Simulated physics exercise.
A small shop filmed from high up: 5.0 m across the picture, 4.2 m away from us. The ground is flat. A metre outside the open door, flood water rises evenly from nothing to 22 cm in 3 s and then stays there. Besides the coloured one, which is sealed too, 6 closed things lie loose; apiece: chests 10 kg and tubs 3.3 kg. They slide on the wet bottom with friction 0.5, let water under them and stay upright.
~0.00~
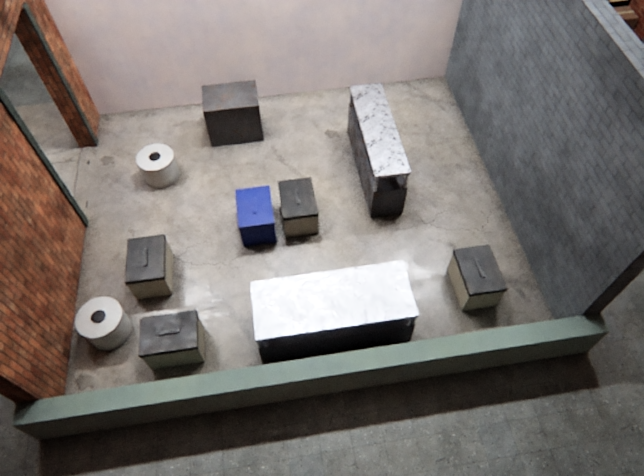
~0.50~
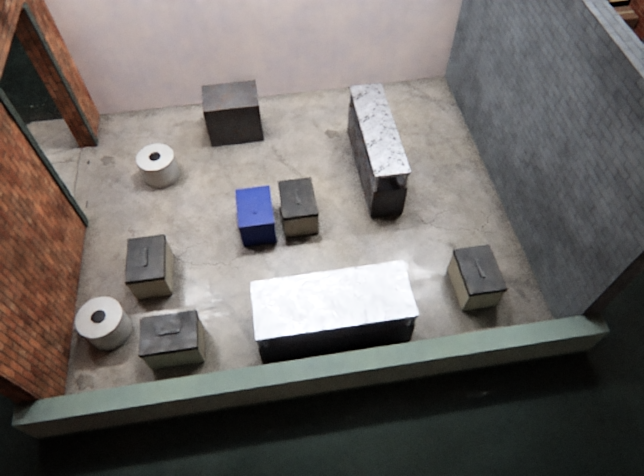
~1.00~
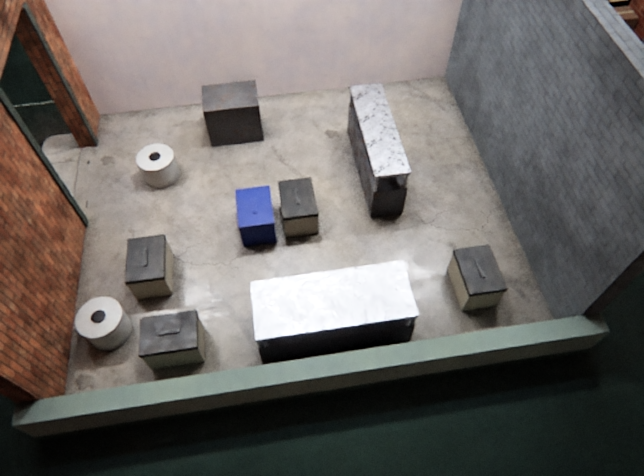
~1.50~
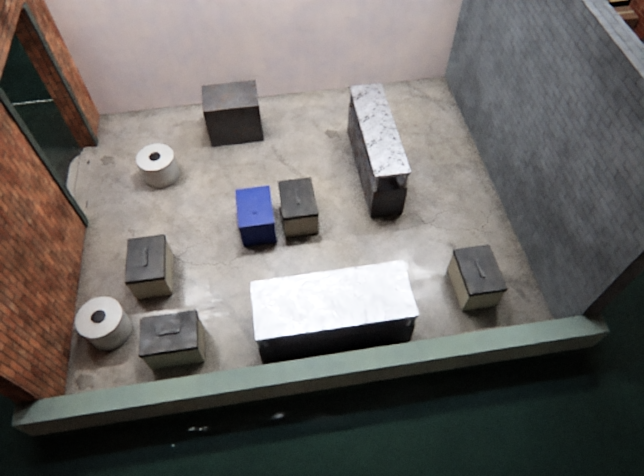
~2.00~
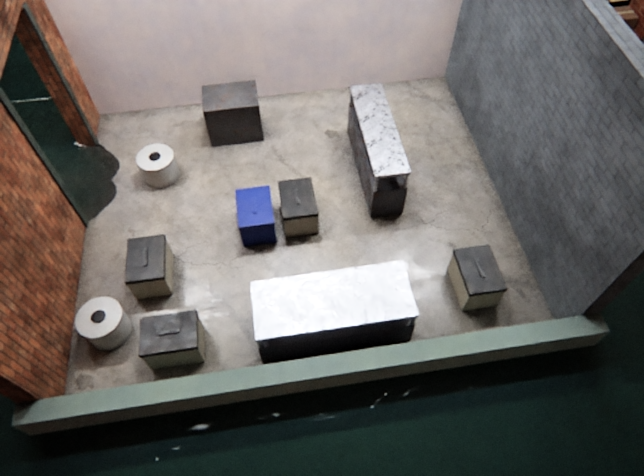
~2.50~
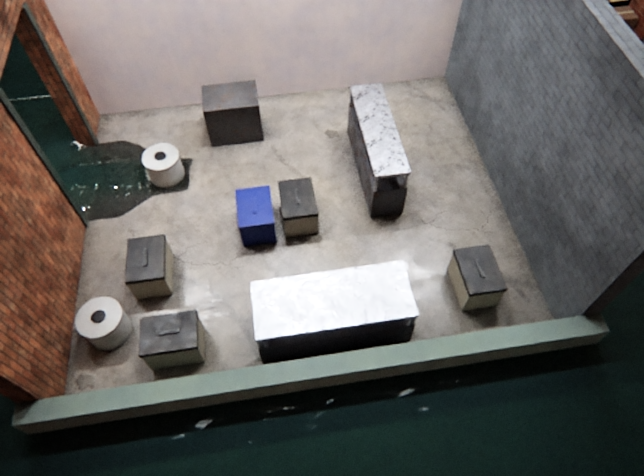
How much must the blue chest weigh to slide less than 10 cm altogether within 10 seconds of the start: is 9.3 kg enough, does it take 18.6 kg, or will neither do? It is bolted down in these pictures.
I expect that neither weight holds it.
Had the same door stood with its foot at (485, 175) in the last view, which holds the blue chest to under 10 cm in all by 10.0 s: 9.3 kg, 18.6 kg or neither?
Then the smaller load will do.
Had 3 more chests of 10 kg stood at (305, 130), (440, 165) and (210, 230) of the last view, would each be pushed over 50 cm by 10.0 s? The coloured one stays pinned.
In that order: Under, less, over.
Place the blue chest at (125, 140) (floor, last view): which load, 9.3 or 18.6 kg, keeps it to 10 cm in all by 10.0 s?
Neither holds.
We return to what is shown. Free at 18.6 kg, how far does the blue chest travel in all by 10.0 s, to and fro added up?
Some 150 cm in all.
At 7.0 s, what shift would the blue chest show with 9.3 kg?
Roughly 120 cm.
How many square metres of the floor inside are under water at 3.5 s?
About 4.5 m2.
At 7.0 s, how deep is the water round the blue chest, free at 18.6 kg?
About 8 cm.
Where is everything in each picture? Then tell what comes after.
The blue chest at (254, 206) rests on the ground; water covers 0.0 m2; 0 of 7 have shifted, in the first picture.
The blue chest at (254, 206) rests on the ground; 0.0 m2 under water; 0 of 7 have shifted, in the second picture.
The blue chest at (254, 206) rests on the ground; water covers 0.0 m2; 0 of 7 have shifted, in the third picture.
The blue chest at (254, 206), on the bottom; 0.0 m2 under water; 0 of 7 have shifted, in the fourth picture.
The blue chest at (254, 206), on the bottom; water covers 0.3 m2; 0 of 7 have shifted, in the fifth picture.
The blue chest at (254, 206) rests on the ground; 0.9 m2 under water; 1 of 7 have shifted, in the sixth picture.
After 3.5 s the blue chest would be 0 cm from its start with 9.3 kg and 0 cm from its start with 18.6 kg; 1 cm of water round it then.
After 4.5 s the blue chest would be 23 cm from its start with 9.3 kg and 5 cm from its start with 18.6 kg; 6 cm of water round it then.
After 7.0 s the blue chest would be 119 cm from its start with 9.3 kg and 36 cm from its start with 18.6 kg; 8 cm of water round it then.
After 10.0 s the blue chest would be 236 cm from its start with 9.3 kg and 146 cm from its start with 18.6 kg; 10 cm of water round it then.
